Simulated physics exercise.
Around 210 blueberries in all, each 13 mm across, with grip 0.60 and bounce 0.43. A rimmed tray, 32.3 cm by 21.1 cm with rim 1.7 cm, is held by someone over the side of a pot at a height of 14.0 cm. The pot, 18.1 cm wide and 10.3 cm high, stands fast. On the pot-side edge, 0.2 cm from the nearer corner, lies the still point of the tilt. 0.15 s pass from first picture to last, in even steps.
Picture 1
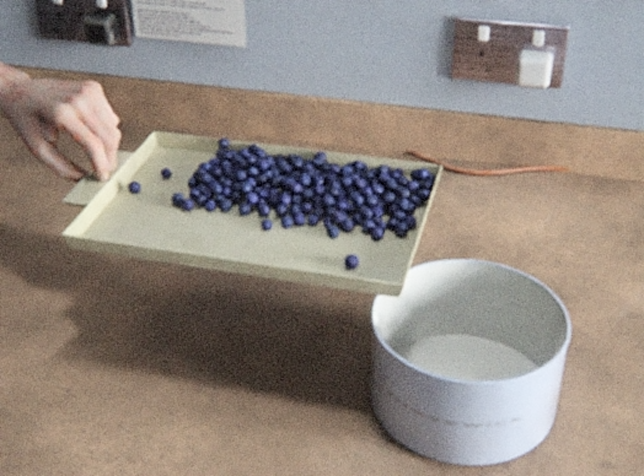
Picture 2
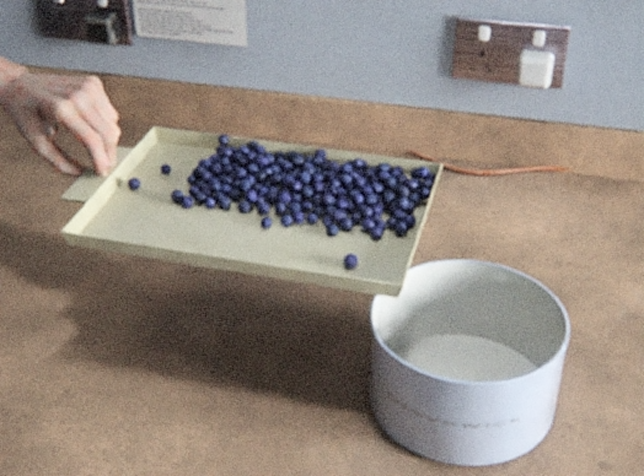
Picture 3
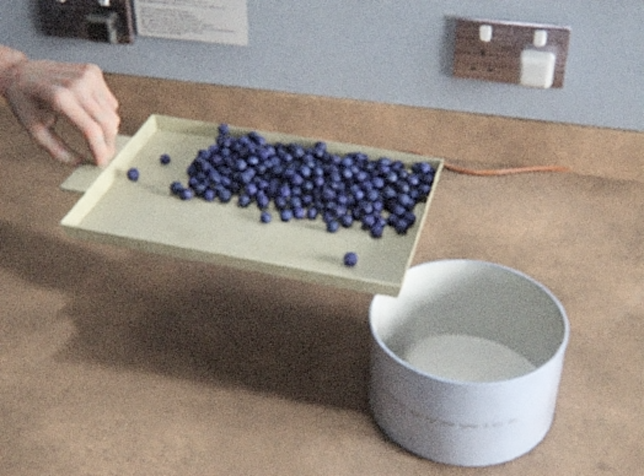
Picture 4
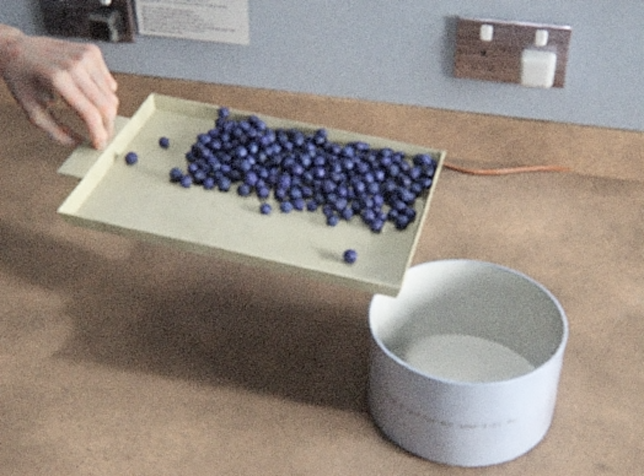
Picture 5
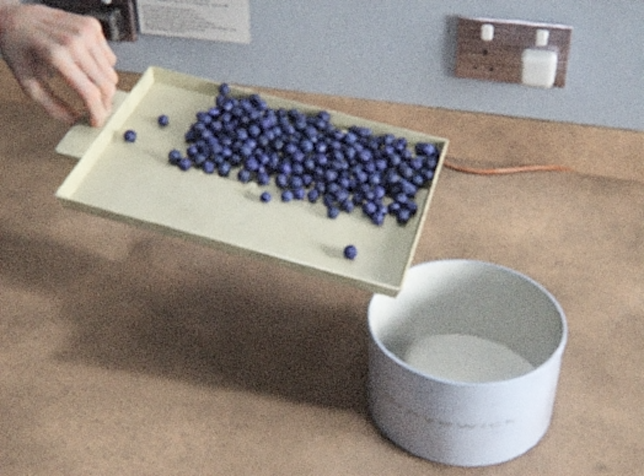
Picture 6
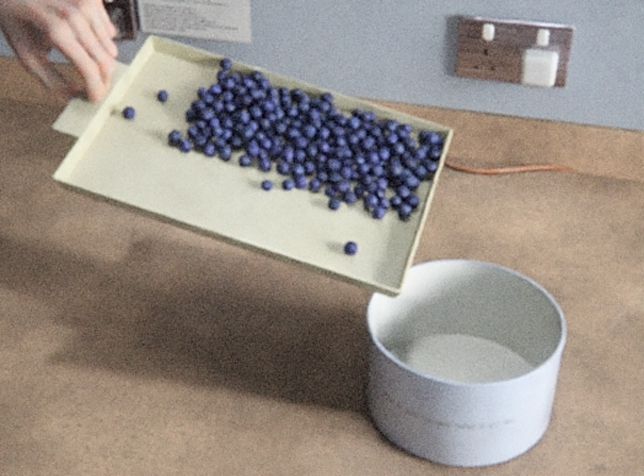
A brown countertop against a blue-grey wall with sockets and a paper notice is seen from slightly above by a still camera. A hand at the left holds a pale yellow rimmed tray of dark blue berries, its right end at the rim of an empty-looking whitish round pot. The hand slowly raises the tray's left end, steepening its slant towards the right, while the berries keep their places on it.
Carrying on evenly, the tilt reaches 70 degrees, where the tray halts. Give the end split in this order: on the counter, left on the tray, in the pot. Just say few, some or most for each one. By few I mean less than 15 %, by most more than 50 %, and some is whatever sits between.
I would say counter most, tray few, pot some.
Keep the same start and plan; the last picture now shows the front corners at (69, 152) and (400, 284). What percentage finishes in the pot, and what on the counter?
Pot: 25, counter: 50.
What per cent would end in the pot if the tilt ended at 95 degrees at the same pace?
25 per cent.
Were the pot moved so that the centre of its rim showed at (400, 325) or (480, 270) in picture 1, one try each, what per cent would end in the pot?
Around 40 per cent, then around 0 per cent.
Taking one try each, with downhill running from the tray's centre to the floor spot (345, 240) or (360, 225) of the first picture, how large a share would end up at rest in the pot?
I'd put it at about 70 per cent for the first tilt and about 25 per cent for the second.
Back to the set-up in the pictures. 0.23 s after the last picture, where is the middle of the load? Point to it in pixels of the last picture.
Somewhere about (373, 118) in the last view.
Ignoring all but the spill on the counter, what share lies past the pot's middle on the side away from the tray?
Share: Around 60 %.
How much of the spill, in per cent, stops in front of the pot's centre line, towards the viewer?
About 100 percent of the spill.
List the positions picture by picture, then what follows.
The first picture shows tray tilt 0 degrees, front corners at (68, 233) and (400, 281); middle of the pieces at (304, 180); pot at (470, 316).
The second picture shows tray tilt 1 degrees, front corners at (67, 230) and (399, 282); middle of the pieces at (304, 178).
The third picture shows tray tilt 3 degrees, front corners at (66, 222) and (398, 283), lowest corner right front; middle of the pieces at (304, 172).
The fourth picture shows tray tilt 7 degrees, front corners at (64, 209) and (398, 284), lowest corner right front; middle of the pieces at (304, 161).
The fifth picture shows tray tilt 13 degrees, front corners at (61, 193) and (398, 285), lowest corner right front; middle of the pieces at (306, 147).
The sixth picture shows tray tilt 19 degrees, front corners at (59, 175) and (398, 287), lowest corner right front; middle of the pieces at (309, 131); pot at (465, 317).
Then, 0.14 s after the last picture, tilt 49 degrees; the tray holds 100 %, the pot 0 %.
Then, 0.23 s after the last picture, tilt 66 degrees; the tray holds 100 %, the pot 0 %.
Then, 0.45 s after the last picture, tilt 70 degrees; the tray holds 10 %, the pot 30 %.
In the end, counter 60 %, tray 5 %, pot 35 %.
